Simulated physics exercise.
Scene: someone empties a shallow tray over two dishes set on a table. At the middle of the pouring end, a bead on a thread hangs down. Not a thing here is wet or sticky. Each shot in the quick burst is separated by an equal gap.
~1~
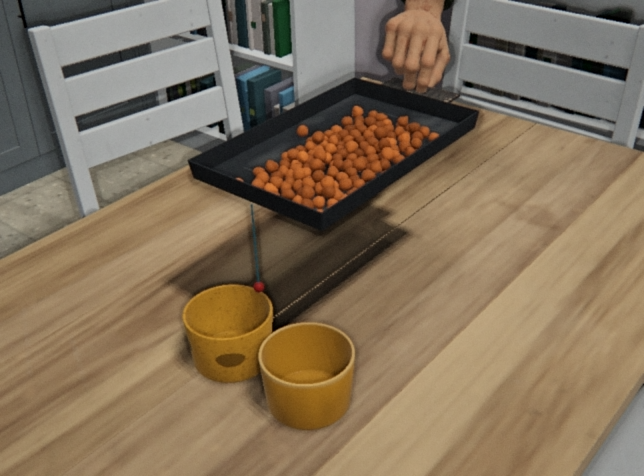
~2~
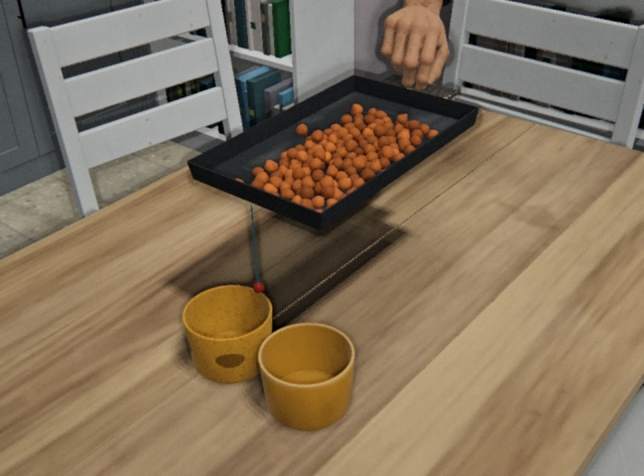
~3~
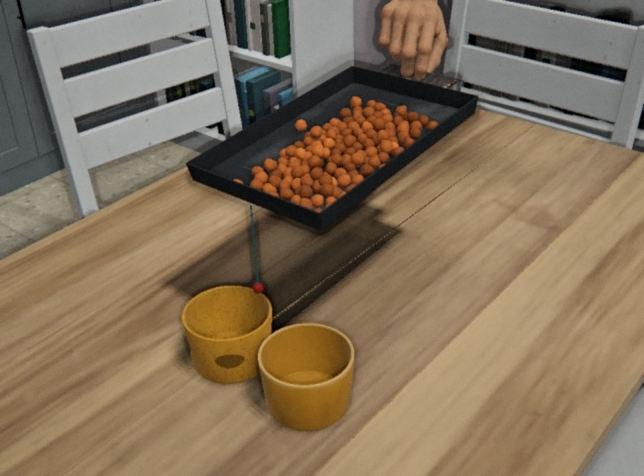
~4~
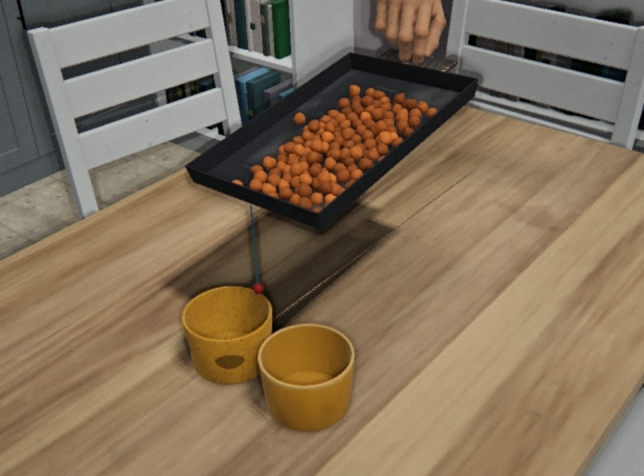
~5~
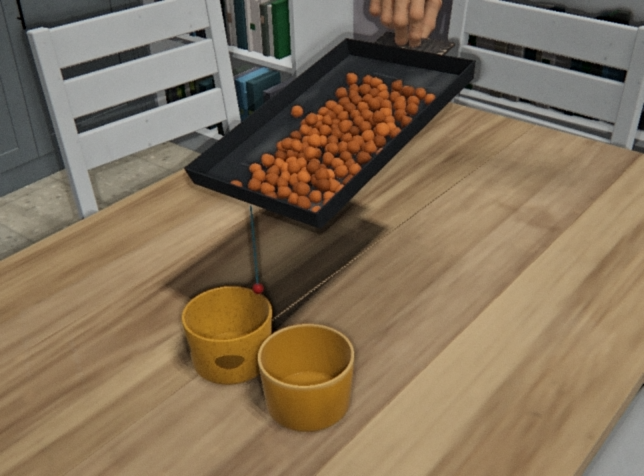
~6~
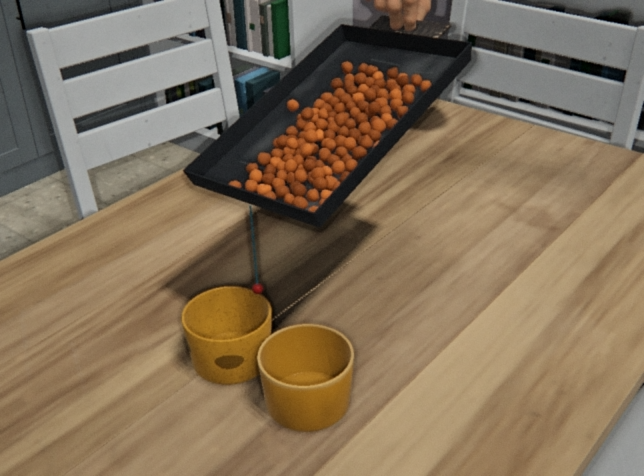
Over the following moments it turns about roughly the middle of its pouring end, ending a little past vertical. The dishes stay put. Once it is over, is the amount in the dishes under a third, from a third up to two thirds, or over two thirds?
The amount is under a third.
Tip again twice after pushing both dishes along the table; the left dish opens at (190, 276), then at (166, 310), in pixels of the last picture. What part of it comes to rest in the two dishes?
20 %, then 60 %.
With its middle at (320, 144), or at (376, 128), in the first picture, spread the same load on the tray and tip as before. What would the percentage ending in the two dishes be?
Roughly 20 per cent, then roughly 30 per cent.
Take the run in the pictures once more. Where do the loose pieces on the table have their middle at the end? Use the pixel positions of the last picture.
(138, 385), roughly.
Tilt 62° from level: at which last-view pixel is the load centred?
Somewhere around pixel (255, 138) in the last picture.
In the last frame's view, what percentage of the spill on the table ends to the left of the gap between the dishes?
Roughly 100 %.
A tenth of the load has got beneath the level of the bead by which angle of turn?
At some 115 degrees.
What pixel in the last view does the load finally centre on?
Near (180, 375).
Just after the last frame, tray tipped steeply; almost all on the tray; just a few in the left dish; just a few in the air.
A moment on, tray tipped past a quarter turn; almost all on the tray; just a few in the left dish; just a few outside both; just a few in the air.
Further on, tray tipped past a quarter turn; roughly a quarter in the left dish; the larger part outside both.
When it is over, tray tipped past a quarter turn; not one in the right dish; roughly a quarter in the left dish; the larger part outside both.
